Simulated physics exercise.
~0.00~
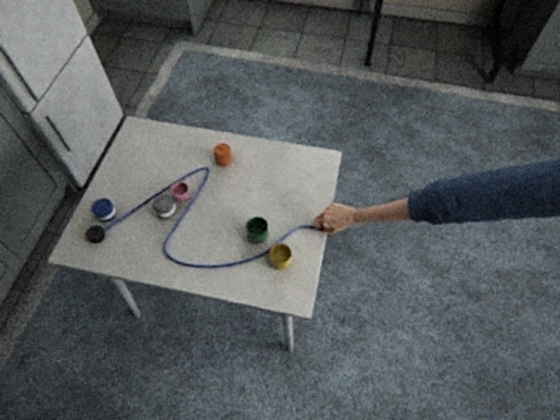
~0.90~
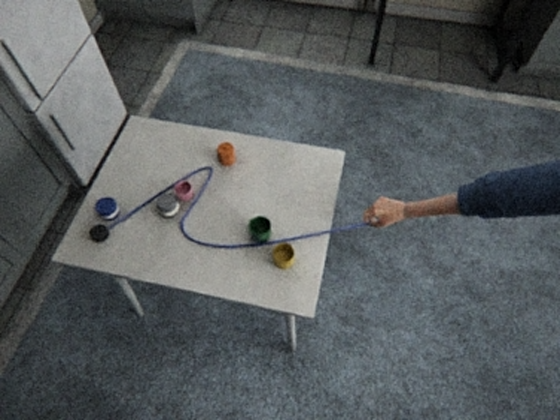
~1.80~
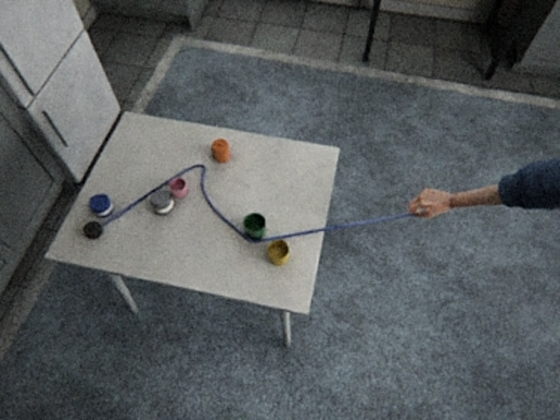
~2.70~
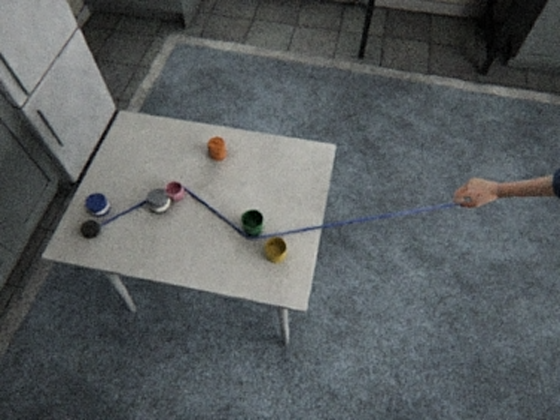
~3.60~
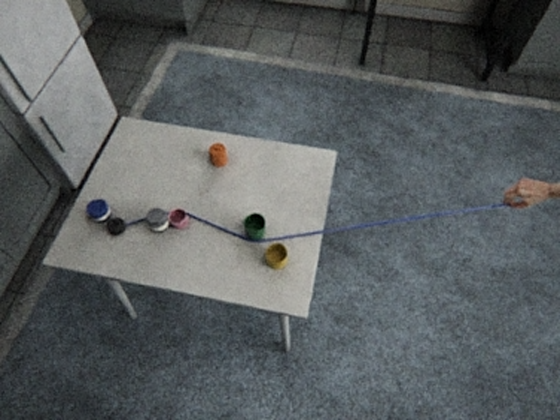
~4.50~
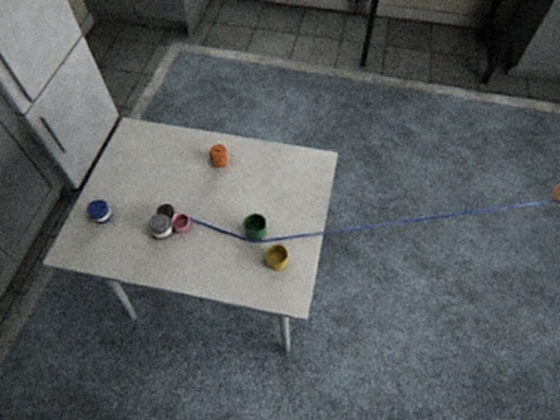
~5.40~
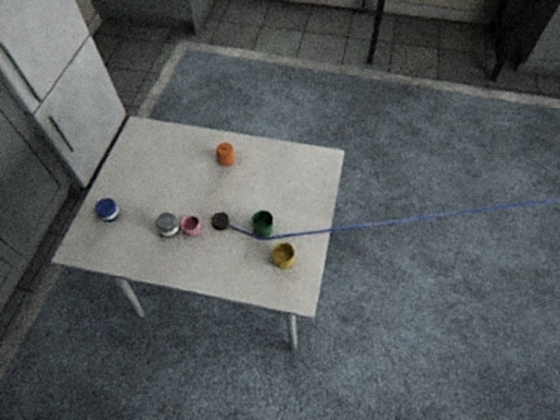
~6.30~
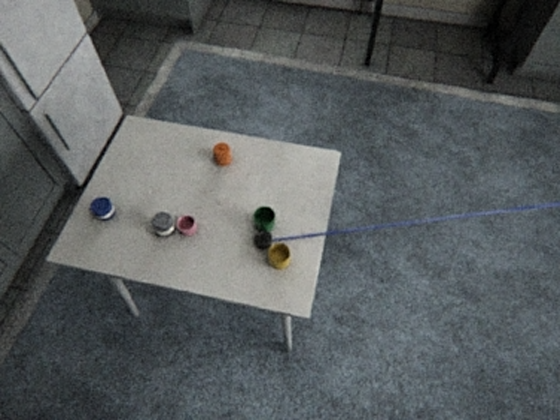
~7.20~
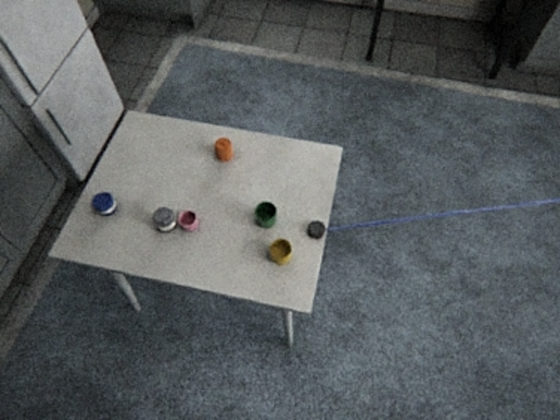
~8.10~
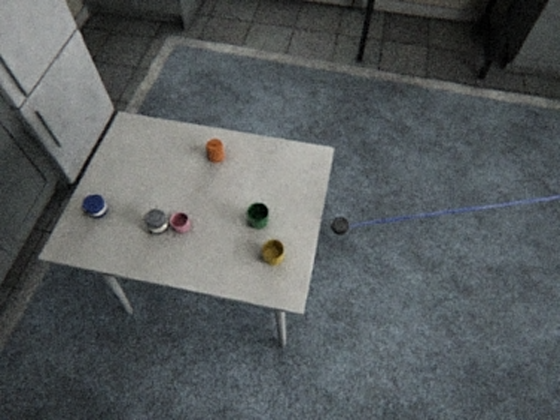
The clip opens on a pale table where a blue lead winds from a black puck among small pots and jars, with a hand holding its other end at the right. The hand pulls rightwards, and the curves straighten. As the lead tightens, it drags the pink mug towards the near side, and the grey jar shifts a little less. The puck then slides past them and between the green mug and the yellow cup, the green mug shifting slightly. Finally the puck passes the right edge and leaves the tabletop, with everything else still upright on it.
